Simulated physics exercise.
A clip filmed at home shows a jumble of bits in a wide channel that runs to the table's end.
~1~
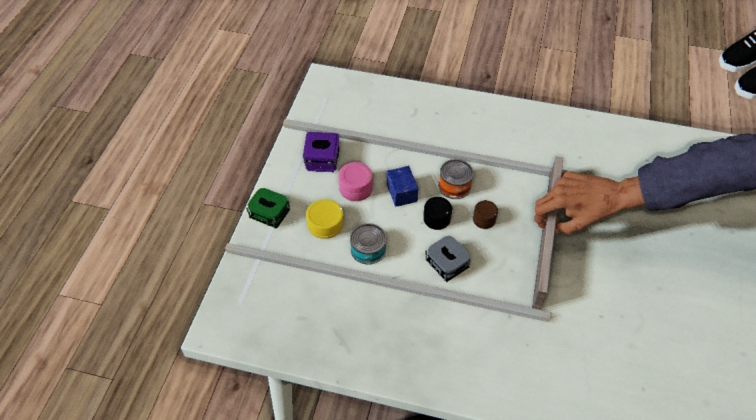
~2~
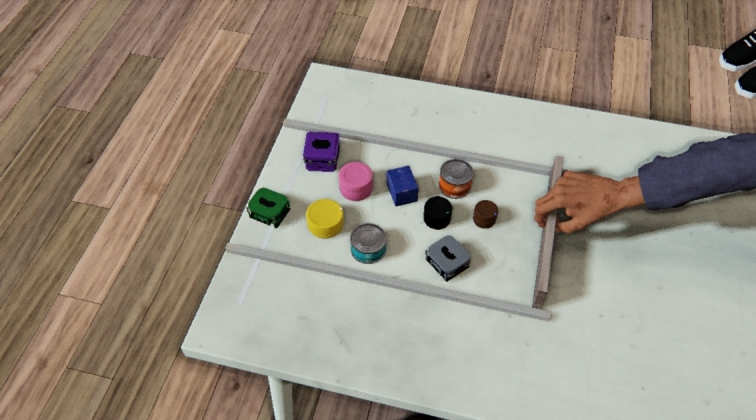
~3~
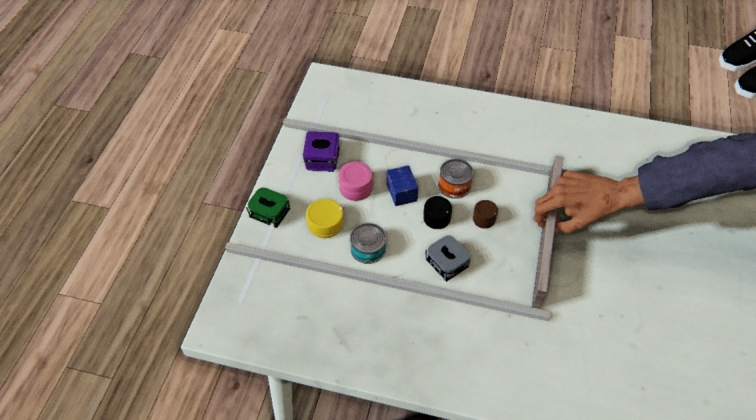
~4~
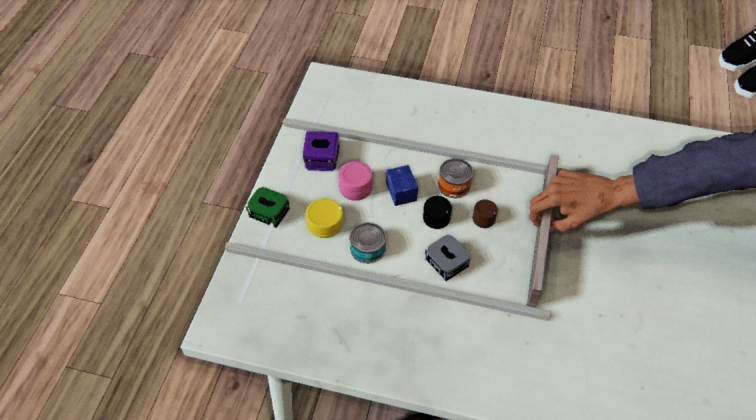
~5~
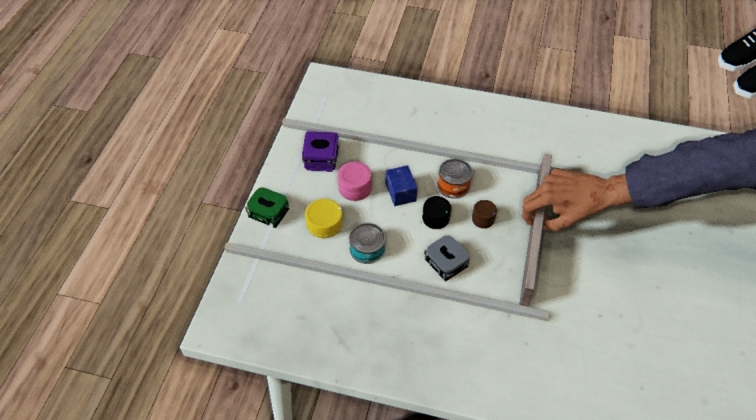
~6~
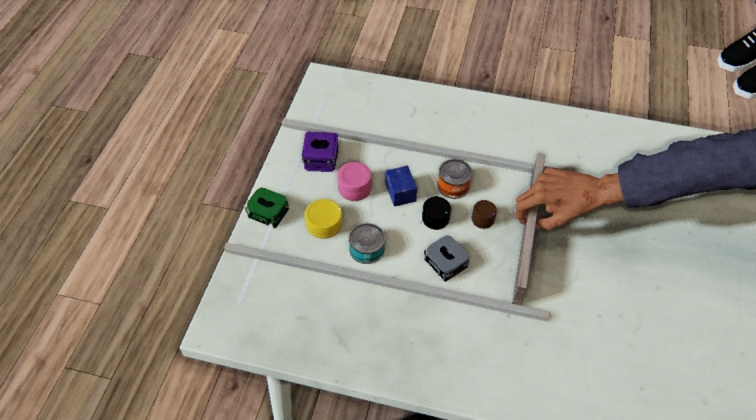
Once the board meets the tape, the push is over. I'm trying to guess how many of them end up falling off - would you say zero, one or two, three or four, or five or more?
I would say five or more.
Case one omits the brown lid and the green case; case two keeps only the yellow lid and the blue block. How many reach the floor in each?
Going first to second: 3 and 4.
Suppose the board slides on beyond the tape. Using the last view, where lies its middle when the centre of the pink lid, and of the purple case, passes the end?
Its middle is about (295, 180) and about (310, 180).
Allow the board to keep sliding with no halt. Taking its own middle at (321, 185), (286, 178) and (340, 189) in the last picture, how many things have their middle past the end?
Respectively 1, 5 and 0.
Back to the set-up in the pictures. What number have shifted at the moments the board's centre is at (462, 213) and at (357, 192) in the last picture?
I make it 4 at the first spot and 9 at the other.
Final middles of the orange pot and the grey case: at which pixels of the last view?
One is at about (290, 135), the other at about (250, 230).
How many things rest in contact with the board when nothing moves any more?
It's 4.
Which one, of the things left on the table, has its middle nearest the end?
Looks like the blue block to me.
Early on, none off yet; green case at rest near (268, 208); purple case at rest near (321, 152); yellow lid at rest near (324, 219).
A while later, none off yet; green case at rest near (268, 208); purple case at rest near (321, 152); yellow lid travelled a little near (311, 209).
Further along, none off yet; green case travelled about its own width near (240, 204); purple case travelled about its own width near (284, 140); yellow lid travelled about its own width near (274, 207).
Finally, the number that fall off is five or more; lost, turquoise tin, pink lid, yellow lid, purple case and green case.
